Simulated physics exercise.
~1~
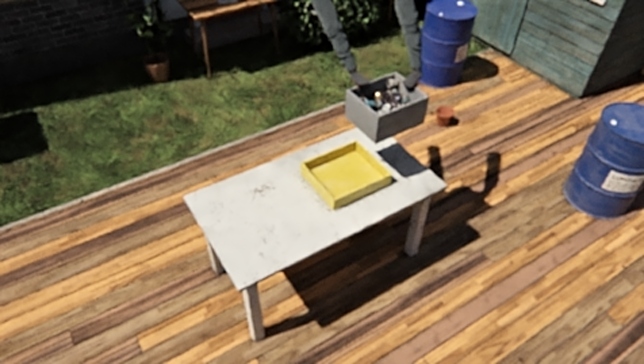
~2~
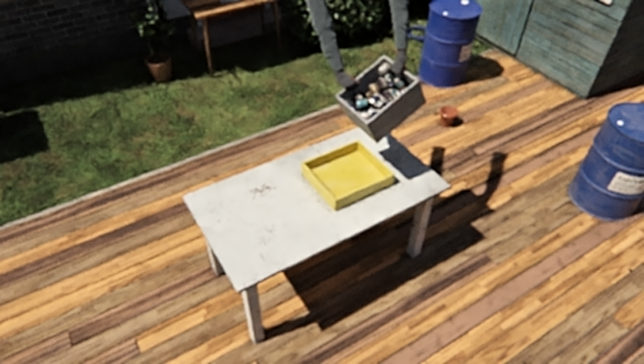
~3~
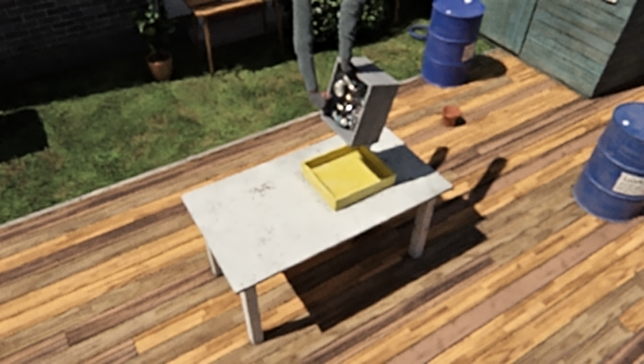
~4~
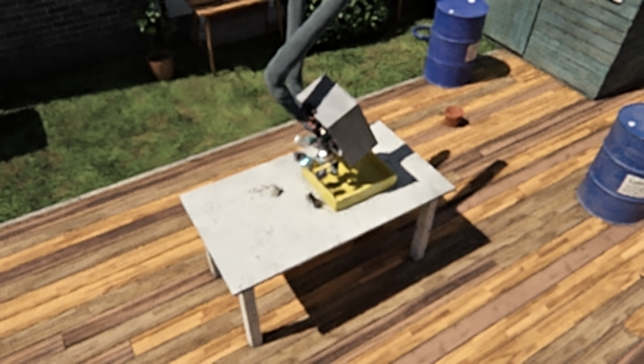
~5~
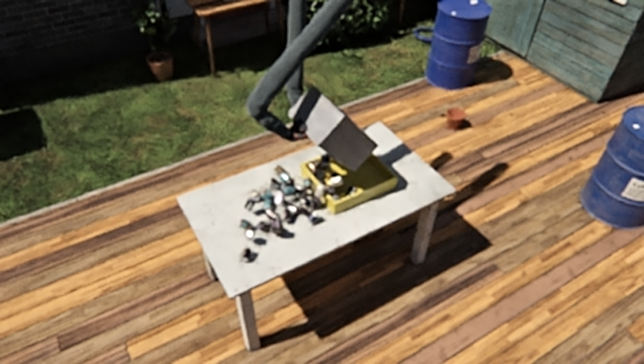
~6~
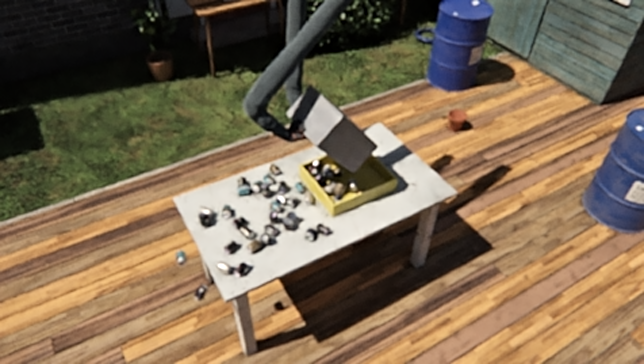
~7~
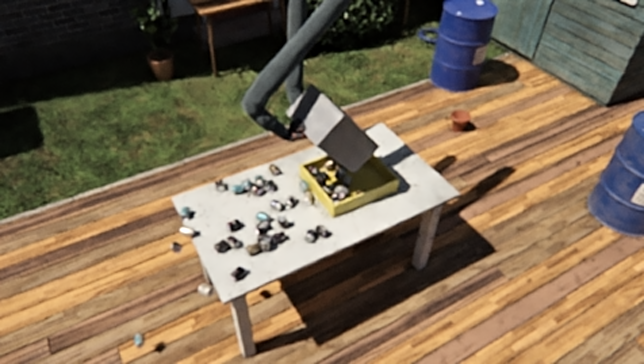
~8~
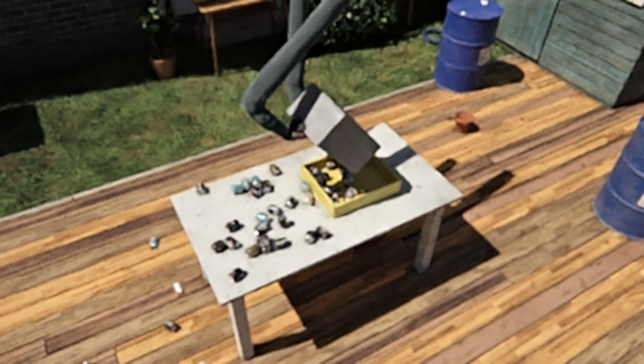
A grey box packed with small cans hangs in dark mechanical arms above a pale table on a sunny wooden deck, seen from above at an angle. A shallow yellow basket sits on the table, with grass behind and blue barrels to the right. The arms tip the box leftward over the basket until its open side faces down. Cans pour out, some landing in the basket while many more spill across the tabletop to the left. Several roll off the edge onto the deck, and the box stays tilted, with most cans lying outside the basket.
